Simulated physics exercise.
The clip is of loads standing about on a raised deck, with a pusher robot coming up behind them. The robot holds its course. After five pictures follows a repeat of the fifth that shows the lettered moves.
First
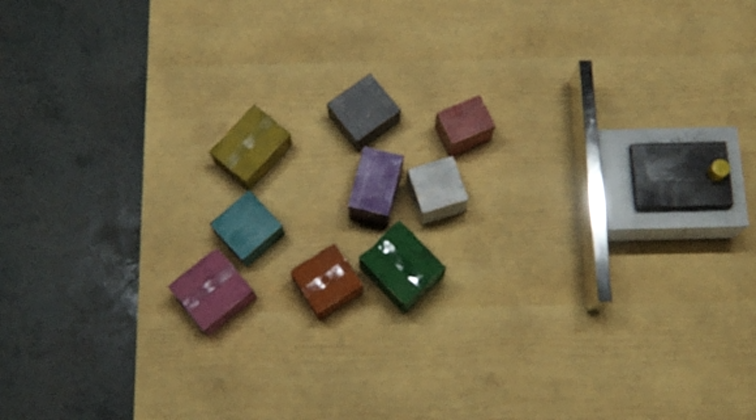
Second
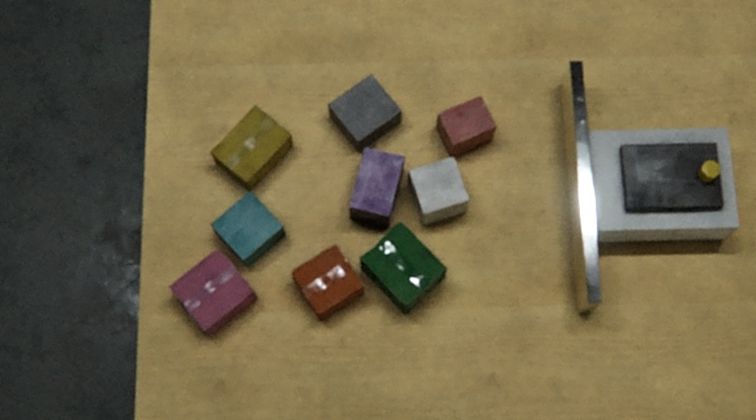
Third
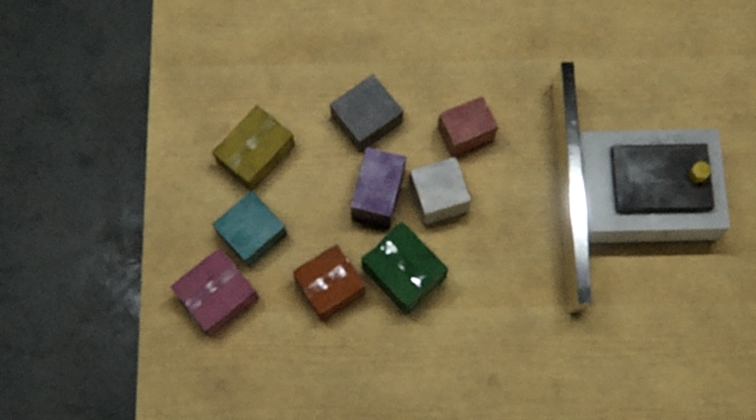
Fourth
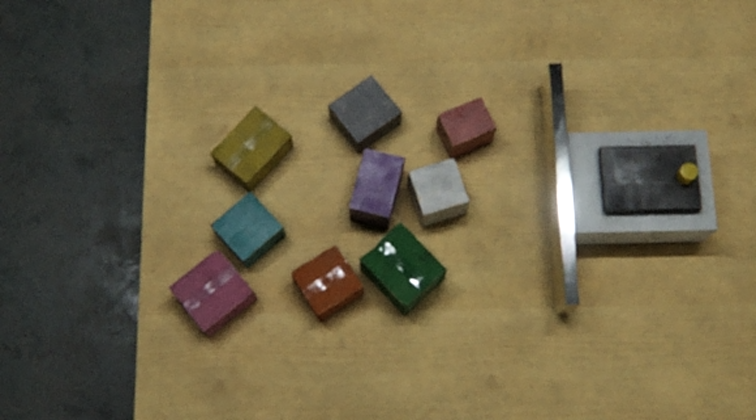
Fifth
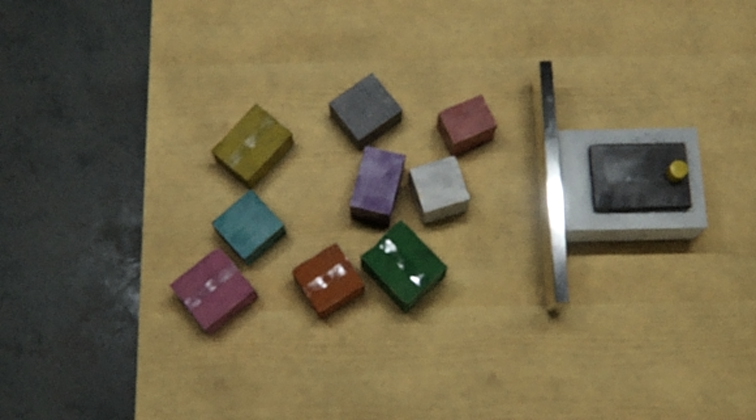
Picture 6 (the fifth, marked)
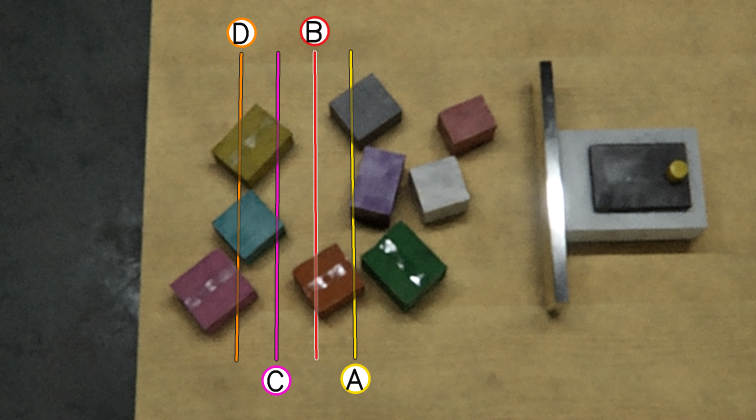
A pusher robot with a wide upright blade crept steadily left across the tan deck, moving a short way toward a loose cluster of colourful boxes and crates, which all stayed still.
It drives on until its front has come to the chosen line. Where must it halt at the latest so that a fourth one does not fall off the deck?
D is the last line within the limit.
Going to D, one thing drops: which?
The pink box goes over.
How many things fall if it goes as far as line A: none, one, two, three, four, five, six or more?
The count is none.
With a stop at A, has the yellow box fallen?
No.
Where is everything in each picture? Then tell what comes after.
Red crate (464, 126); yellow box (252, 148); purple crate (376, 187), in the first picture.
Robot (664, 176); green box (403, 268), in the second picture.
Robot (655, 177); turquoise crate (251, 229), in the third picture.
Robot (642, 178); grey crate (365, 115), in the fourth picture.
Robot (632, 176); red crate (466, 126); yellow box (253, 147); purple crate (377, 187), in the fifth picture.
On the marked copy, A at (353, 198); B at (316, 199); C at (277, 200); D at (239, 201).
With D. Early on, robot (519, 178); grey crate (346, 111); red crate (406, 119).
Further on, robot (405, 181); pink box (181, 300); yellow box (225, 134).
At the end, robot (317, 183); pink box over the edge; turquoise crate (148, 252); one fallen.
As for the rest, A is within the limit but short; B is within the limit but short; C is within the limit but short.
